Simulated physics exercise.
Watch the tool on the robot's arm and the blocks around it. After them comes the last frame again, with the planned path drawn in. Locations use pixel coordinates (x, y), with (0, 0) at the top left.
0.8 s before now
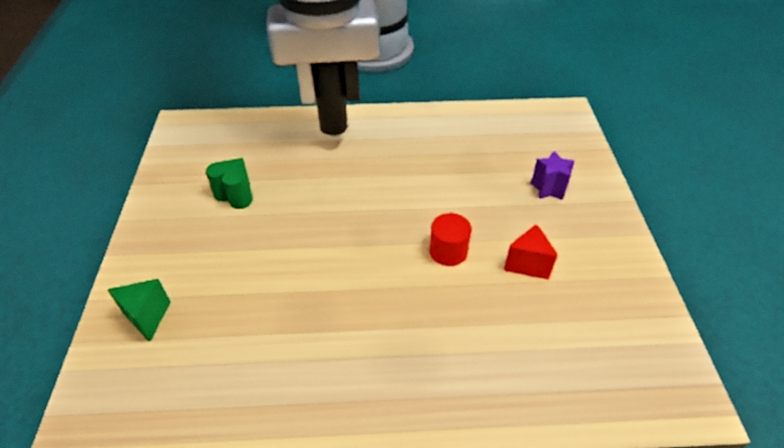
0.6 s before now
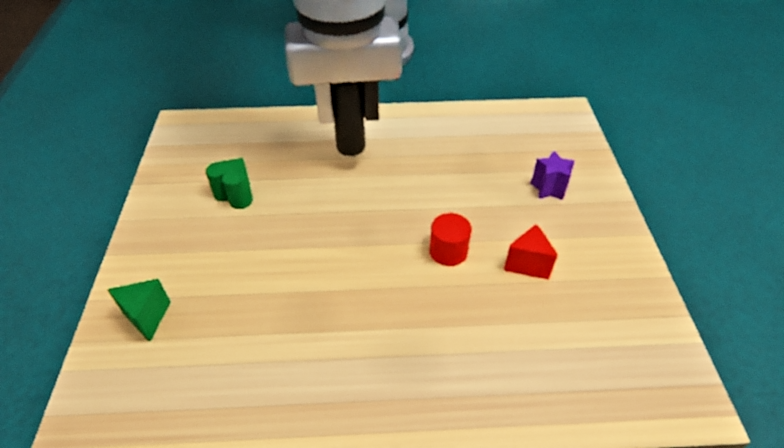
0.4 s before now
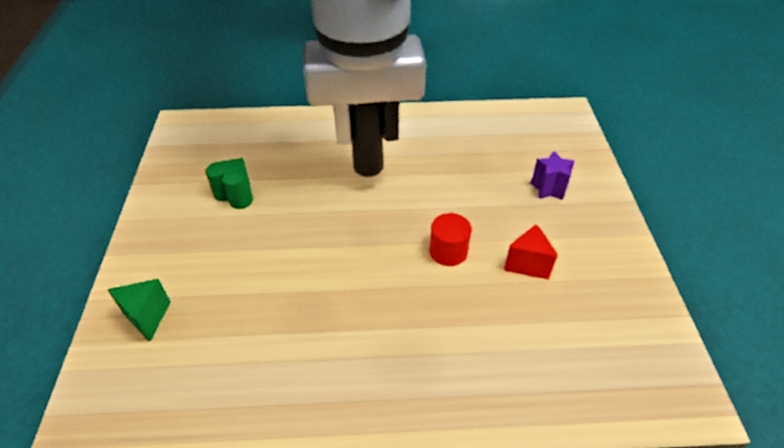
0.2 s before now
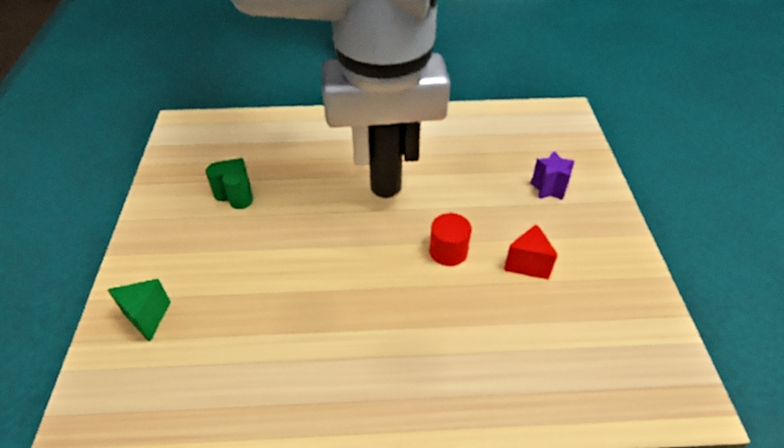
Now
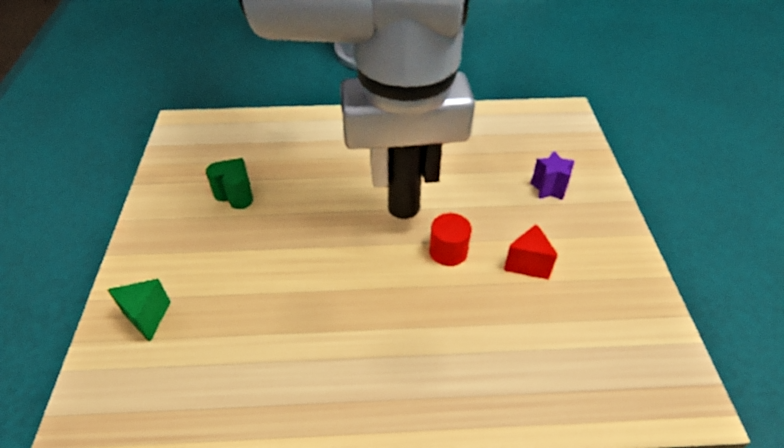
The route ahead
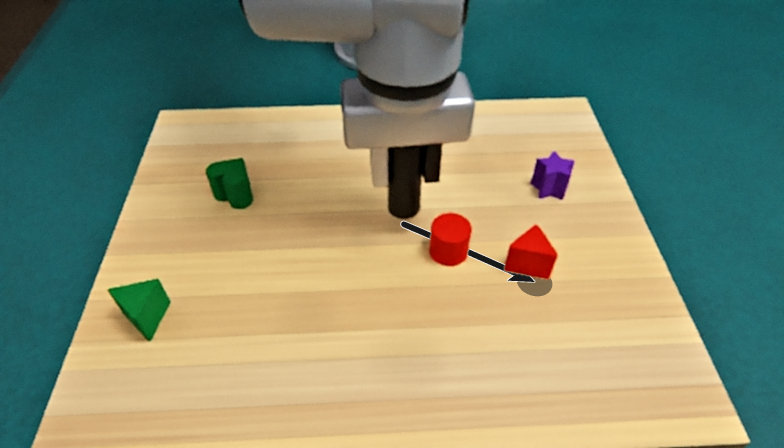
A robotic arm's dark tool moves steadily down and to the right over a wooden board, from near the top edge to just beside the red cylinder, while the red triangular, green and purple blocks all stay still.
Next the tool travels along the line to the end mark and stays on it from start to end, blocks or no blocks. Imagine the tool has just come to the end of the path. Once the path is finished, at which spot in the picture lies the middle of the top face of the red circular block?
Its top middle is near (532, 288).
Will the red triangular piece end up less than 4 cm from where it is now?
Yes, it checks out.
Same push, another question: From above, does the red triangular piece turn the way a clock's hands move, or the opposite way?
From above, it looks like the red triangular piece goes counterclockwise.
The drawn path runs in a line from (404, 224) to (534, 282).
One third of the way, tool at (447, 226); red circular block at (474, 240).
Two thirds of the way, tool at (493, 245); red circular block at (509, 267); red triangular piece at (539, 242), turned 10° anticlockwise.
At the end, tool at (540, 266); red circular block at (532, 288); red triangular piece at (570, 248), turned 75° anticlockwise.
